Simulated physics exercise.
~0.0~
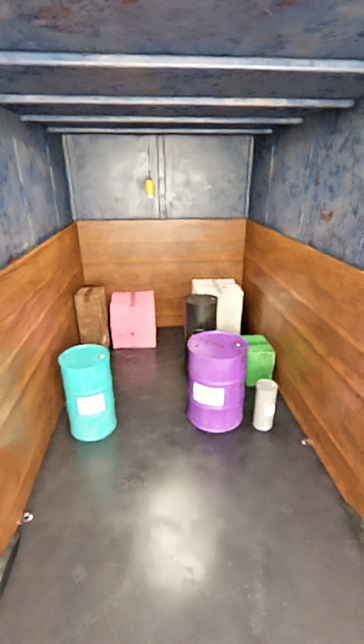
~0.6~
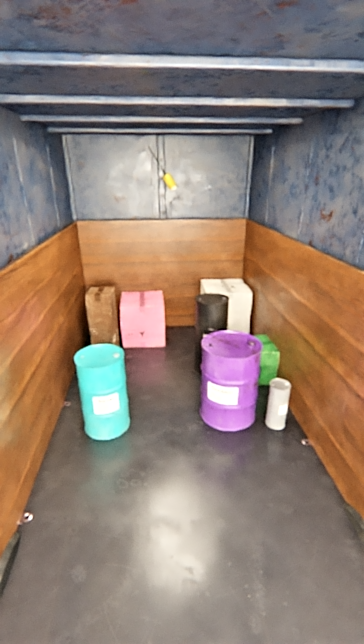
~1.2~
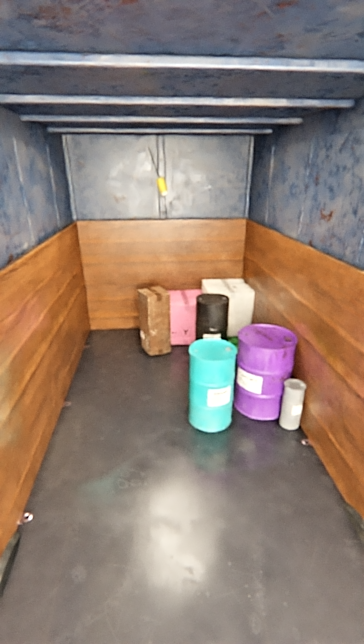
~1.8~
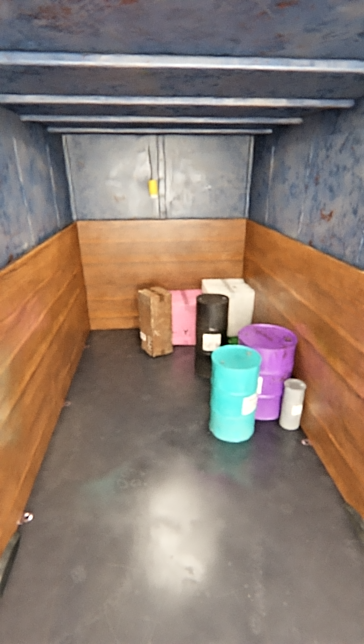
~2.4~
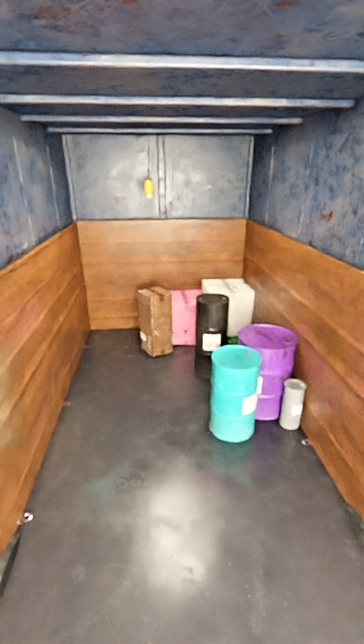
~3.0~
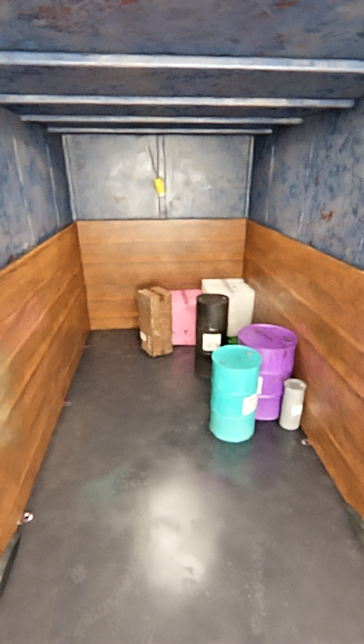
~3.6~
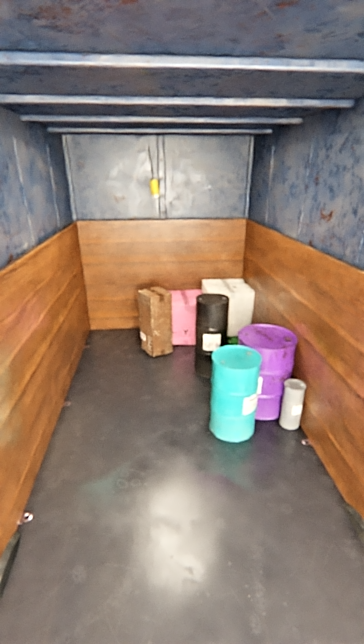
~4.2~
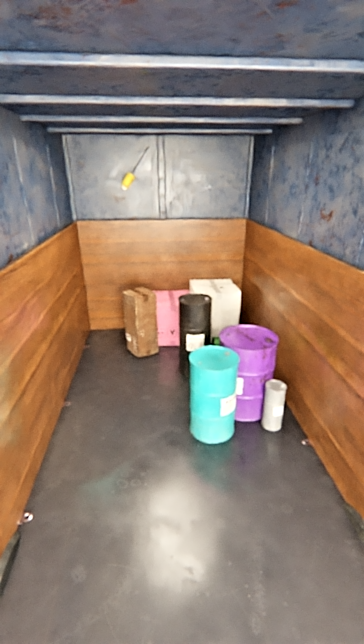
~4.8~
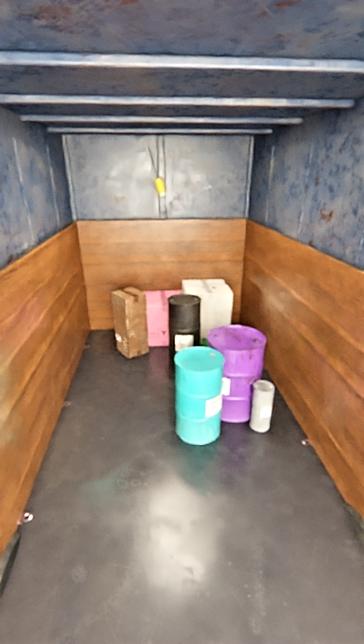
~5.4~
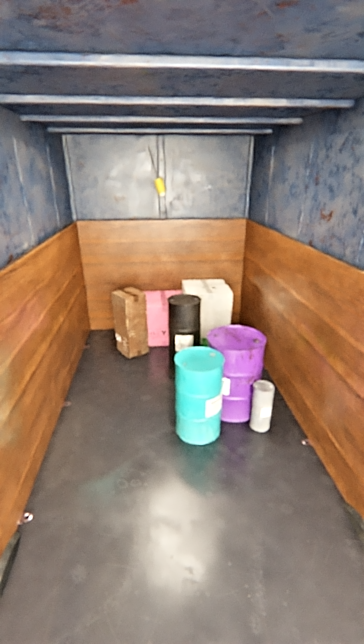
Drums and boxes slide right across the van floor, then partway back left, and stay upright.
